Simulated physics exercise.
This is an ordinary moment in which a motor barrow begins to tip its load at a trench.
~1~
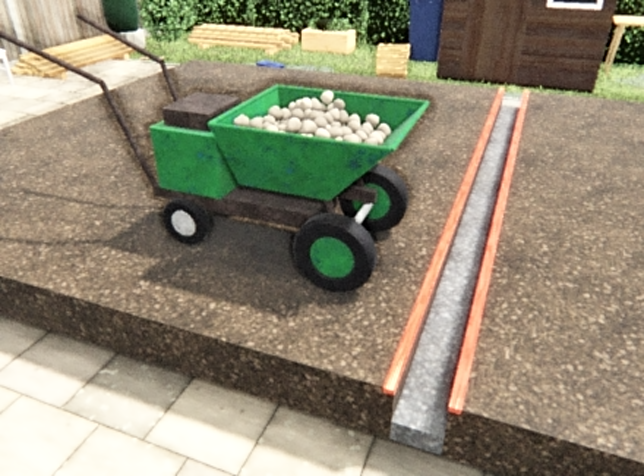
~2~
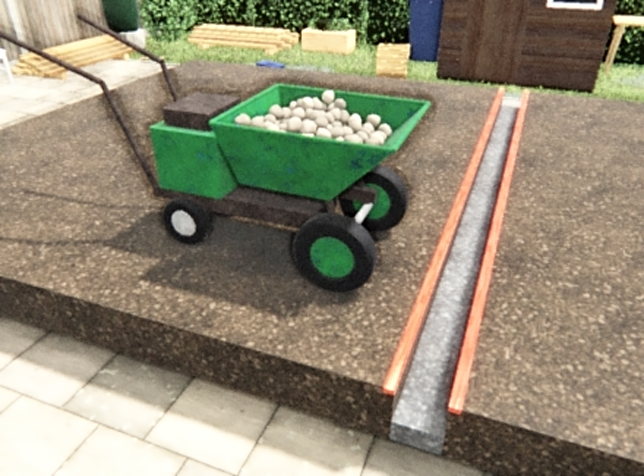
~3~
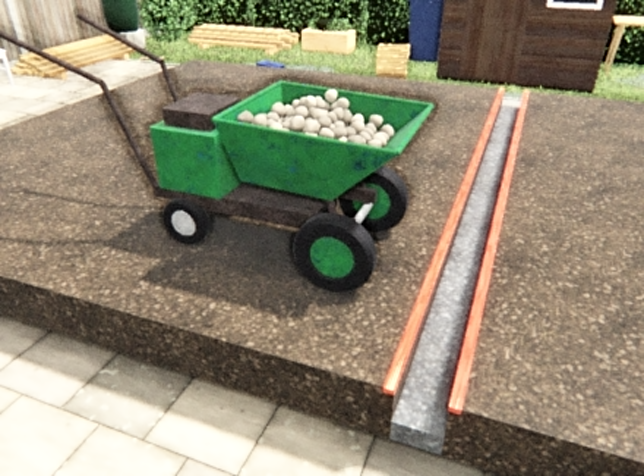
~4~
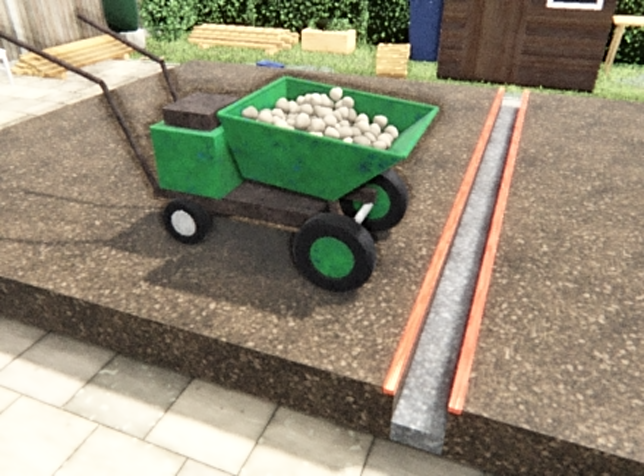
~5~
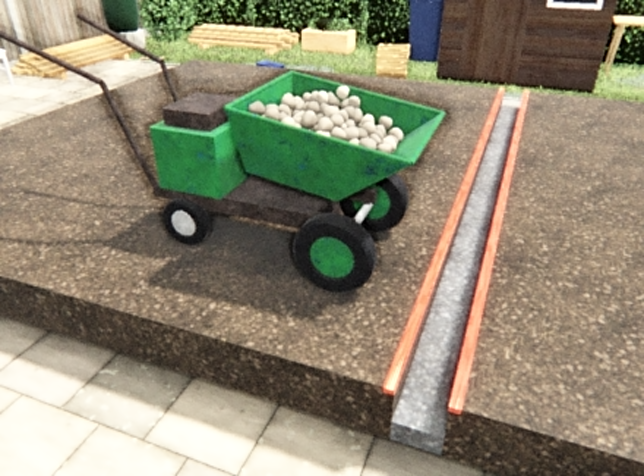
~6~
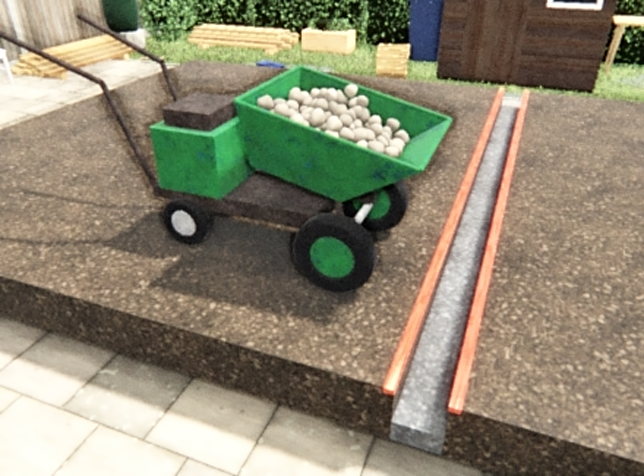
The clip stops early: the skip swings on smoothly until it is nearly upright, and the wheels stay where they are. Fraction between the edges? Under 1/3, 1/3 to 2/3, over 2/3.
Result: A small part under one in three reaches the trench.
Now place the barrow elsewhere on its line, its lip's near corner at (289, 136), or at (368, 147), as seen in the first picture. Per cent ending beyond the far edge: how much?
First spot 0 per cent, second spot 50 per cent.
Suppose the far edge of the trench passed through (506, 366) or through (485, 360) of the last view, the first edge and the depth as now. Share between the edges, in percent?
First one: 70 per cent; second one: 40 per cent.
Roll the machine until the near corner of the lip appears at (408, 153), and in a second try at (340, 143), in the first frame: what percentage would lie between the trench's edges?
First spot: Roughly 0 percent; second spot: Roughly 70 percent.
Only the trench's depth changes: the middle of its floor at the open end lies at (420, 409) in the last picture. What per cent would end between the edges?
The share comes to around 10 percent.
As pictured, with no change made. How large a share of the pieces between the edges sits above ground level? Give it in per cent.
15 per cent or so.
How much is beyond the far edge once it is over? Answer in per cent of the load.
Roughly 80 percent of the pieces, I think.
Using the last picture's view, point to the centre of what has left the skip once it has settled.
The centre ends up roughly at (529, 284).
Soon, skip tipped well over; all in the skip.
A while on, skip tipped steeply; most in the skip; a stray few in or heaped over the trench; about a quarter beyond it; a stray few falling.
Towards the end, skip tipped right over; a small part in the skip; a small part in or heaped over the trench; most beyond it.
Finally, skip tipped right over; a small part in the skip; a small part in or heaped over the trench; most beyond it.
